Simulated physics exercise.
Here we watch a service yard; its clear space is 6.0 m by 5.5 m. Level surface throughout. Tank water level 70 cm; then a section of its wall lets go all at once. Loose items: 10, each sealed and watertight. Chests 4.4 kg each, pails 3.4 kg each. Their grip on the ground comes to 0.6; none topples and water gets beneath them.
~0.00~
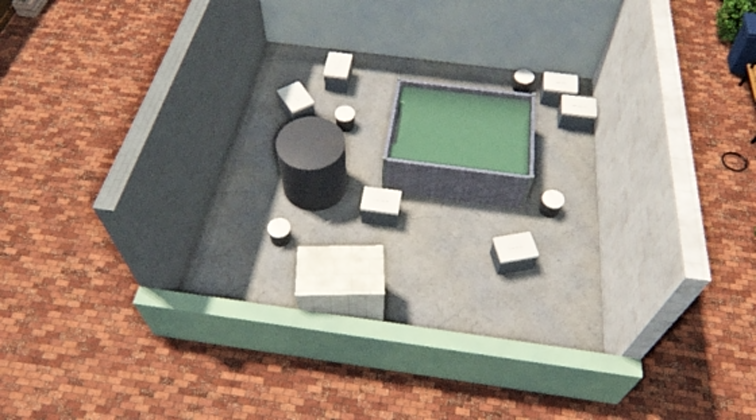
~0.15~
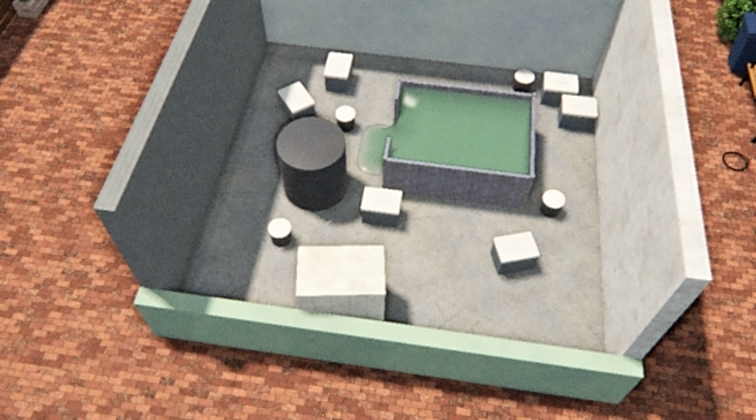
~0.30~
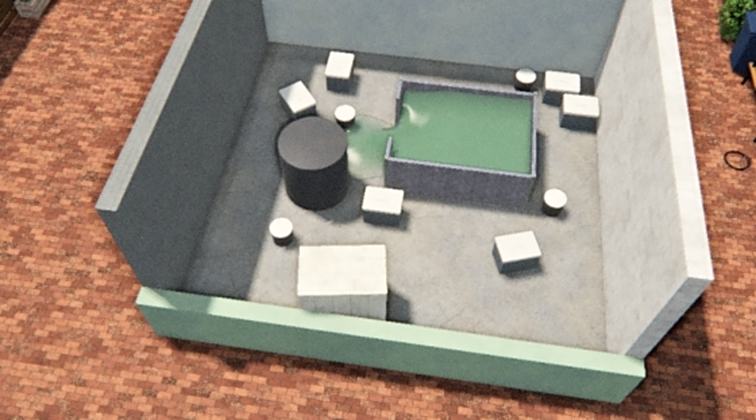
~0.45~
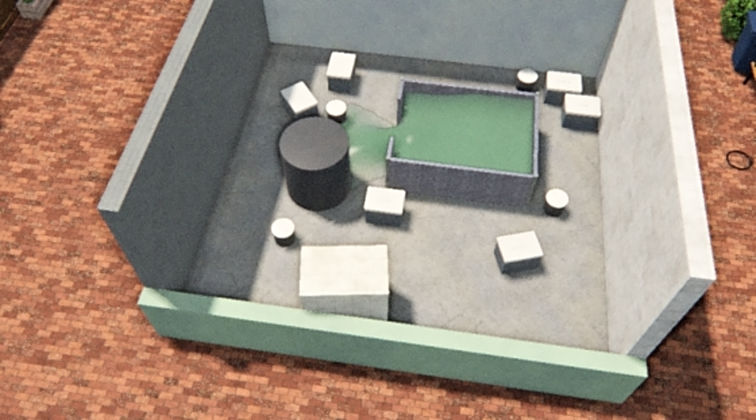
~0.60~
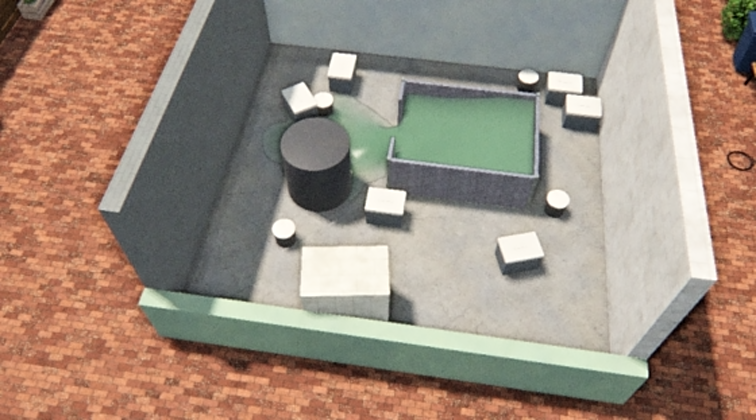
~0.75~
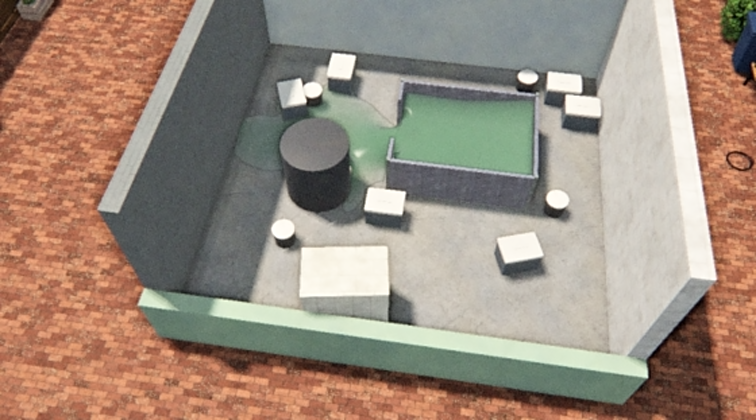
Green water pours from the tank's left side, spreads around the dark cylinder and shifts small objects.
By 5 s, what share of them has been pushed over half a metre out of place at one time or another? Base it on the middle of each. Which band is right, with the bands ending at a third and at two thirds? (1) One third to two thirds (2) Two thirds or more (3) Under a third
One third to two thirds (1).
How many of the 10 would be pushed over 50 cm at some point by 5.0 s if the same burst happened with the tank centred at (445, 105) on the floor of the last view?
That gives 4 of them.
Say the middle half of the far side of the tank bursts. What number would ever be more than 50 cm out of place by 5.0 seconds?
In that case 8 of them.
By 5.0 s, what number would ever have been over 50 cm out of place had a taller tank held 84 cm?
So the tally would be 6.
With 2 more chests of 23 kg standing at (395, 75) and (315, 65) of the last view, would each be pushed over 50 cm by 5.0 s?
Outcome: Breaks the threshold first, breaks the threshold second.
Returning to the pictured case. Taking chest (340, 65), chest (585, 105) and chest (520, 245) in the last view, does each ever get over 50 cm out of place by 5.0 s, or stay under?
One by one: Above the line; below the line; below the line.
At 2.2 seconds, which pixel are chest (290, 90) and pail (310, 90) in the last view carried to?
First one near (281, 33), second near (316, 34).
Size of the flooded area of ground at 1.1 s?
9.5 m2.
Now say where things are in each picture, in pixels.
In the first frame, a pail at (345, 113), on the bottom; a chest at (296, 96), on the bottom; 3.4 m2 under water; 0 of 10 have shifted.
In the second frame, a pail at (345, 113) rests on the ground; a chest at (296, 96) rests on the ground; water covers 3.9 m2; 0 of 10 have shifted.
In the third frame, a pail at (345, 113) rests on the ground; a chest at (297, 96), on the bottom; water covers 4.5 m2; 0 of 10 have shifted.
In the fourth frame, a pail at (336, 107) rests on the ground, 24 cm from its start; a chest at (299, 97) rests on the ground; 5.1 m2 under water; 1 of 10 have shifted.
In the fifth frame, a pail at (323, 100) rests on the ground, 54 cm from its start; a chest at (299, 97), on the bottom; 6.0 m2 under water; 1 of 10 have shifted.
In the sixth frame, a pail at (312, 90) rests on the ground, 83 cm from its start; a chest at (291, 92) rests on the ground, 18 cm from its start; 7.0 m2 under water; 2 of 10 have shifted.
After 1.1 s 2 of 10 are over 50 cm from their spots; 0 afloat.
After 2.2 s 2 of 10 are over 50 cm from their spots; 3 afloat.
After 3.5 s 4 of 10 are over 50 cm from their spots; 3 afloat.
After 5.0 s 6 of 10 are over 50 cm from their spots, and 6 have been at some point; 7 afloat.
